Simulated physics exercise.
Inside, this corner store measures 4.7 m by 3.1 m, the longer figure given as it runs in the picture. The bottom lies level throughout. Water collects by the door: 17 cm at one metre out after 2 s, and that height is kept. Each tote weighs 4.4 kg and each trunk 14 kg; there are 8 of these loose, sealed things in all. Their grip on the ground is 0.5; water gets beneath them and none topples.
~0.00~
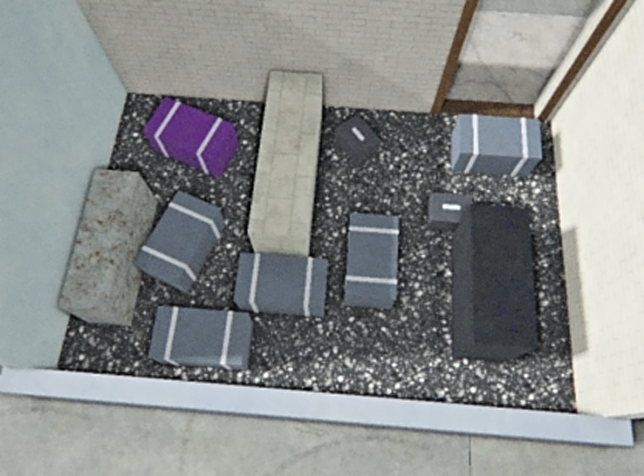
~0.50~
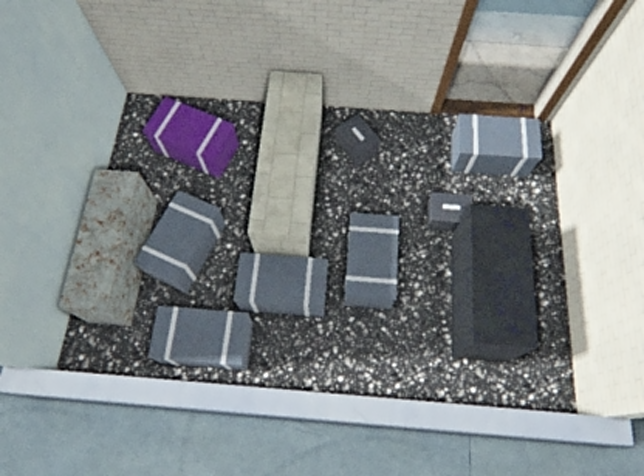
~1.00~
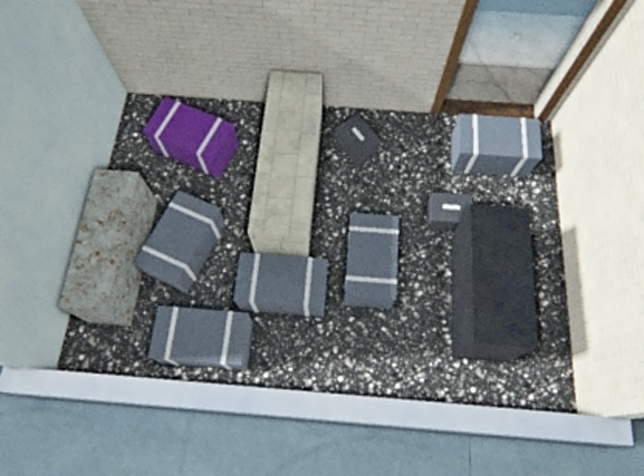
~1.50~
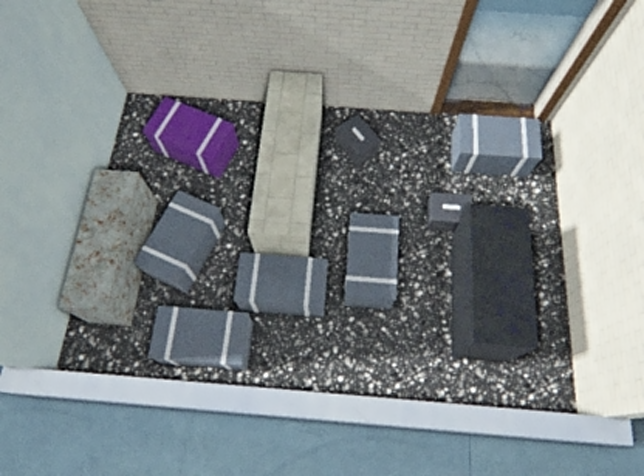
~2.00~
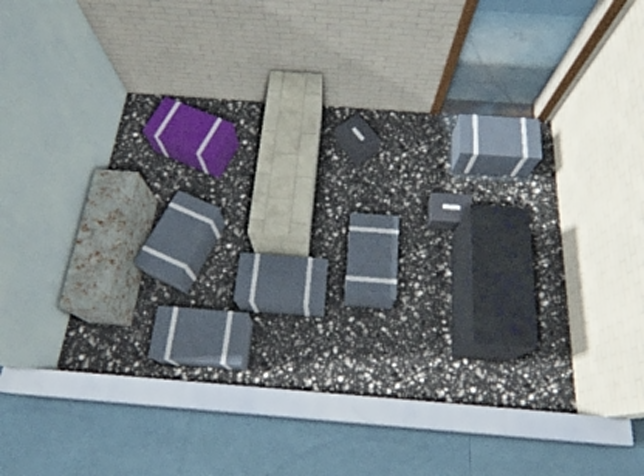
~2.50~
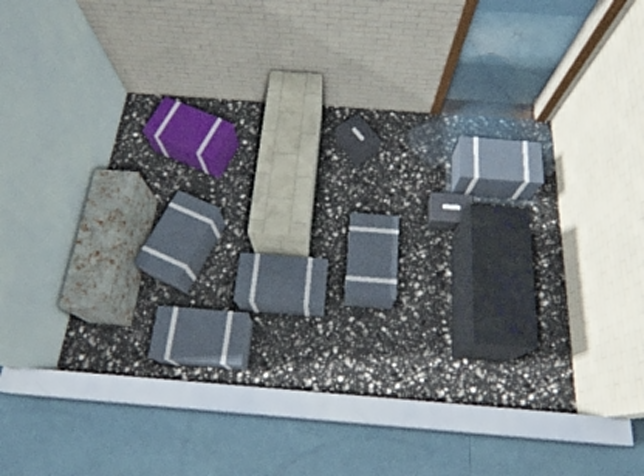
The clip opens on a corner store with a purple trunk and grey striped ones scattered across a dark speckled floor. Blue water spreads over the ground outside and deepens beyond the doorway, then seeps in across the floor, and the grey trunk nearest the door shifts slightly while the others stay still.
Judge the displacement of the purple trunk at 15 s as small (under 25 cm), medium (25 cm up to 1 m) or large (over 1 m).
Medium.
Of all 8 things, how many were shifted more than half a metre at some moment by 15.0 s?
I get 7.
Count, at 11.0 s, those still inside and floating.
Just then, the number is 6.
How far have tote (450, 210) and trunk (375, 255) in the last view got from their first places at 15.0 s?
They sit 200 cm and 140 cm away, in the order given.
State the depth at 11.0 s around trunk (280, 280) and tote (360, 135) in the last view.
4 and 6 cm.
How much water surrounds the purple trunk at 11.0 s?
Somewhere close to 4 cm.
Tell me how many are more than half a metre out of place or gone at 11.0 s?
By my reckoning, 4.
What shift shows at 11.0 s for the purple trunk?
Roughly 0 cm.
After 3.5 s the purple trunk is near (188, 128), 0.0 m from its start, aground; 1 afloat.
After 6.8 s the purple trunk is near (188, 128), 0.0 m from its start, aground; 3 afloat.
After 11.0 s the purple trunk is near (188, 127), 0.0 m from its start, afloat; 6 afloat.
After 15.0 s the purple trunk is near (194, 92), 0.4 m from its start, afloat; 8 afloat.
